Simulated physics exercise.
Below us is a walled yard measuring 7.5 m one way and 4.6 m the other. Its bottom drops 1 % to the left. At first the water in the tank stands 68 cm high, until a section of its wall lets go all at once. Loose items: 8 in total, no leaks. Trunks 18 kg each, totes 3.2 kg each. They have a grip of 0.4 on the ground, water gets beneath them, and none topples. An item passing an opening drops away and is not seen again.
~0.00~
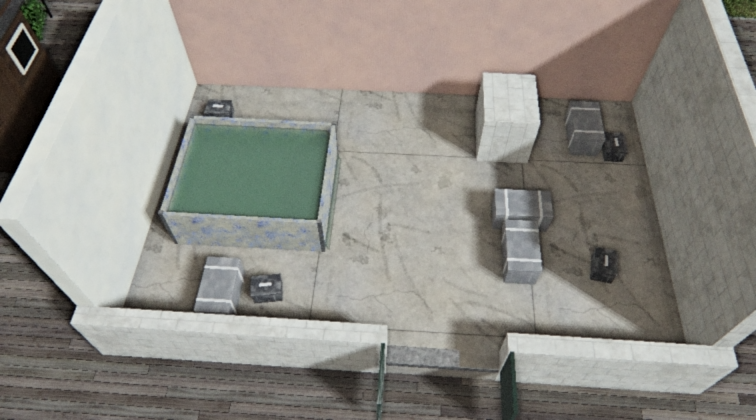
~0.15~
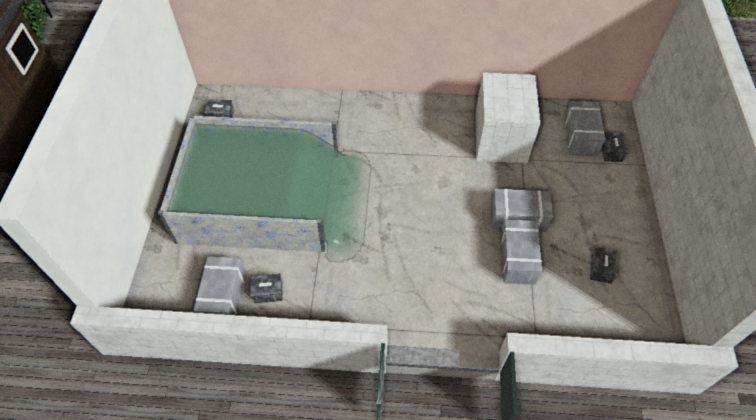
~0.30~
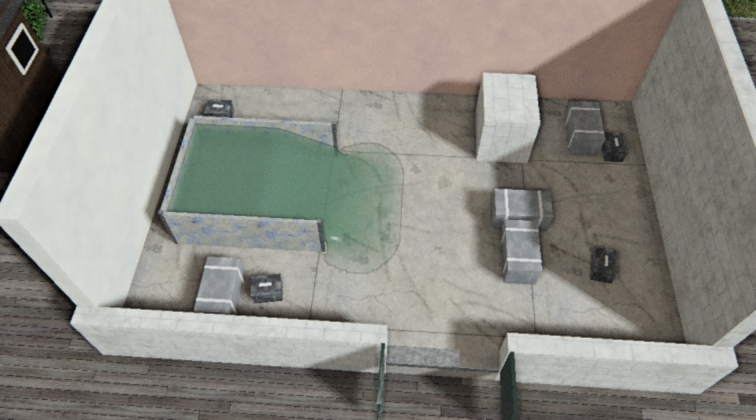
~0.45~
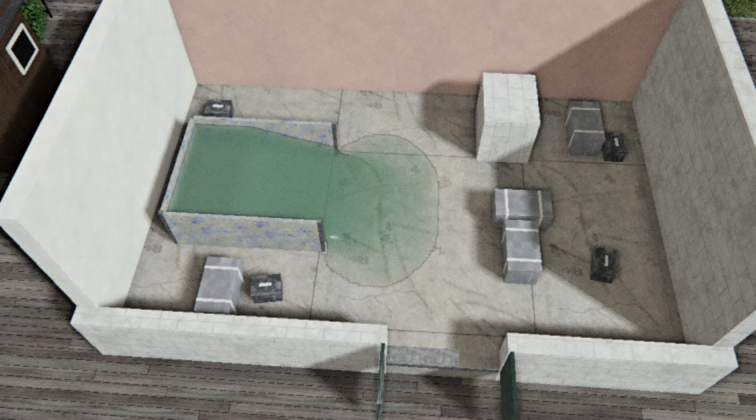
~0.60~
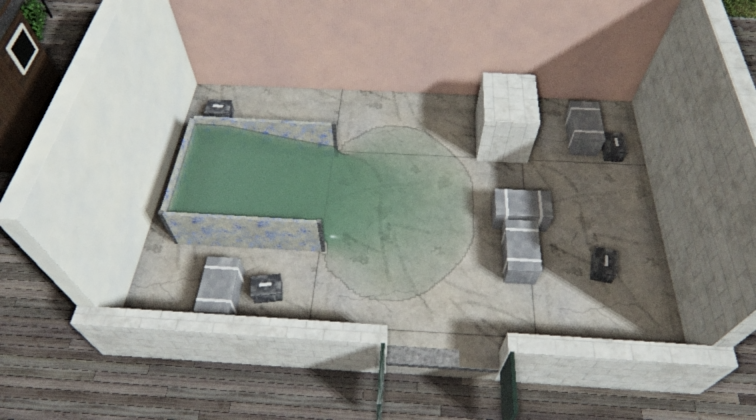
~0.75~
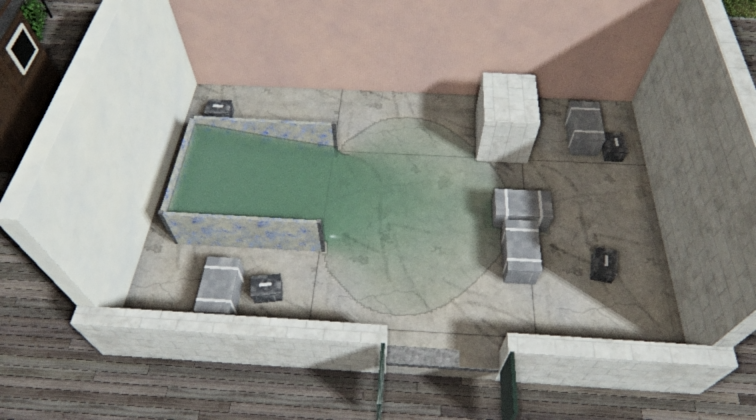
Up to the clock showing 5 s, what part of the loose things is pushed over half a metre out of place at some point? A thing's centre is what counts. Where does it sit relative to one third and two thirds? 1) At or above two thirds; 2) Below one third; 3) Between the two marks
The answer is 3.
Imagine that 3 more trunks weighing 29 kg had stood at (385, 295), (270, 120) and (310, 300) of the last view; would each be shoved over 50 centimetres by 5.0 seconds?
Result, one by one: Exceeded, not exceeded and not exceeded.
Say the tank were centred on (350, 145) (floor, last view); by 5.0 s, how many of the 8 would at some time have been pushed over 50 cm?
In that case the number is 6.
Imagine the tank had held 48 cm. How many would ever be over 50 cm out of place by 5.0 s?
4.
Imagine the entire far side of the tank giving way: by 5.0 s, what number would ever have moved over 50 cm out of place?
In that case 7 of them.
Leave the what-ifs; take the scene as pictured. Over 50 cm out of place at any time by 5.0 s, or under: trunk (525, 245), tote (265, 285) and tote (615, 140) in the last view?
Result, in order: Overshooting / undershooting / overshooting.
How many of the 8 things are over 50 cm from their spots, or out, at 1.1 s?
At that time I count 0.
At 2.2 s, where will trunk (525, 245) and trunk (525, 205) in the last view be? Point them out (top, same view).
Somewhere around (650, 295) and (639, 199).
After 1.1 s 0 of 8 are over 50 cm from their spots; 0 afloat.
After 2.2 s 4 of 8 are over 50 cm from their spots; 2 afloat.
After 3.5 s 4 of 8 are over 50 cm from their spots; 5 afloat.
After 5.0 s 4 of 8 are over 50 cm from their spots, and 5 have been at some point; 5 afloat.
